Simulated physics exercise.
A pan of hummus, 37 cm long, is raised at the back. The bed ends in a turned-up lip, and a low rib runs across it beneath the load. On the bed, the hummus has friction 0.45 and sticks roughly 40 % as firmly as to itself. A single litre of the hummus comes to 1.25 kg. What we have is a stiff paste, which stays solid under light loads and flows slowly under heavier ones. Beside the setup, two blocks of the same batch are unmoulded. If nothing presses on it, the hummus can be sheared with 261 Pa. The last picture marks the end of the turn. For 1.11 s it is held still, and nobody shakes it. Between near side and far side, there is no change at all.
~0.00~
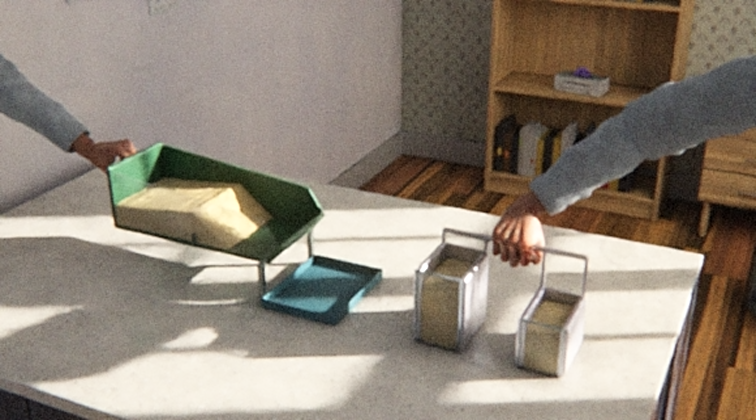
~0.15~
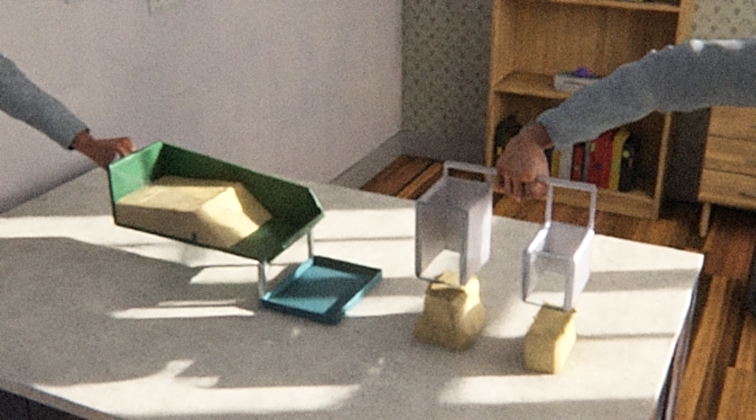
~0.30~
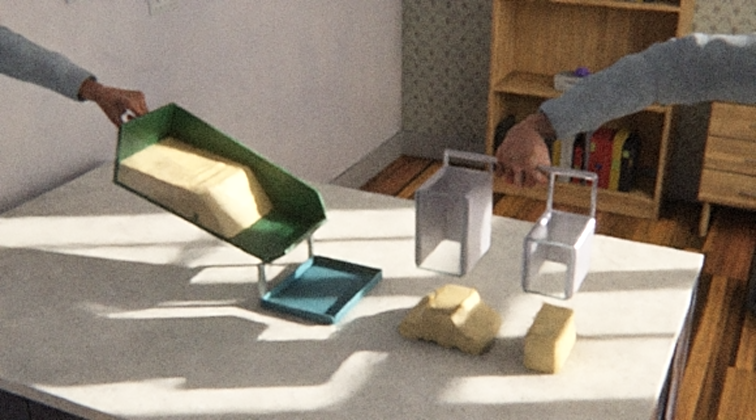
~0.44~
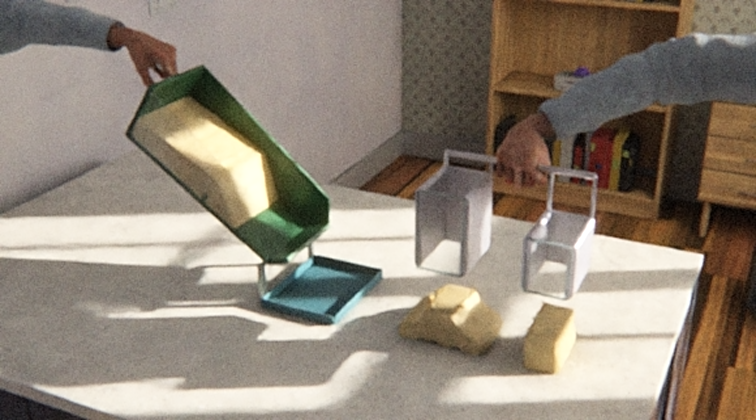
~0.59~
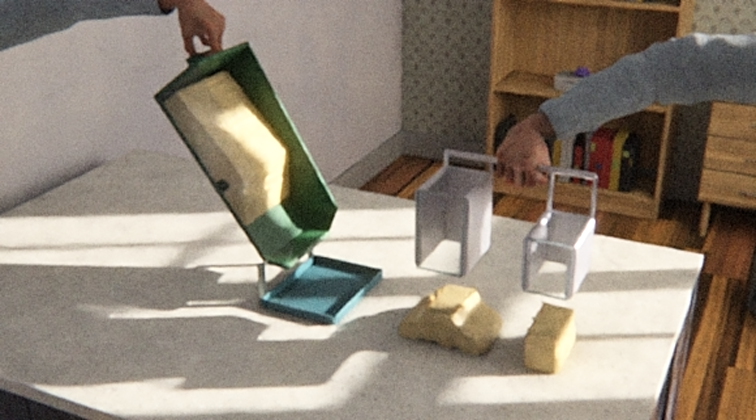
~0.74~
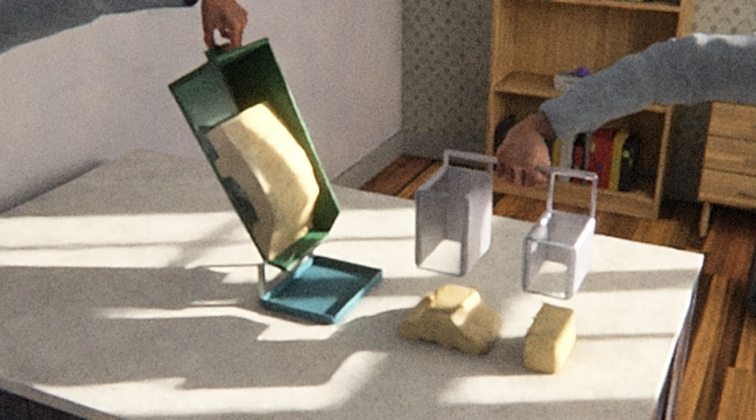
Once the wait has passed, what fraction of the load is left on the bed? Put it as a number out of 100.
Roughly 4 out of 100 is left.
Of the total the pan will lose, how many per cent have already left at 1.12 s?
About 100 %.
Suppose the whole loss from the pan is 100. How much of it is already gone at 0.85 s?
The figure is about 20 %.
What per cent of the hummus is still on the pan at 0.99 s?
That share is about 18 %.
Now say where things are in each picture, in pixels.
In the first frame, top of the high end at (110, 170), tilt 0 degrees; front end of the hummus at (226, 247); test blocks 13 cm, 8.1 cm high (left to right).
In the second frame, top of the high end at (110, 168), tilt 1 degrees; front end of the hummus at (226, 246); test blocks 10 cm, 7.8 cm high (left to right).
In the third frame, top of the high end at (123, 129), tilt 16 degrees; front end of the hummus at (228, 236); test blocks 7.1 cm, 7.7 cm high (left to right).
In the fourth frame, top of the high end at (152, 90), tilt 35 degrees; front end of the hummus at (233, 224); test blocks 7.1 cm, 7.6 cm high (left to right).
In the fifth frame, top of the high end at (198, 67), tilt 53 degrees; front end of the hummus at (244, 195); test blocks 7.1 cm, 7.6 cm high (left to right).
In the sixth frame, top of the high end at (218, 63), tilt 60 degrees; front end of the hummus at (277, 224); test blocks 7.1 cm, 7.6 cm high (left to right).
By 0.85 s, the tilt is 60 degrees and 79 % is on the bed.
By 0.99 s, the tilt is 60 degrees and 17 % is on the bed.
By 1.12 s, the tilt is 60 degrees and 5 % is on the bed.
By 1.26 s, the tilt is 60 degrees and 4 % is on the bed.
By 1.81 s, at the end, the tilt is 60 degrees and 4 % is on the bed.
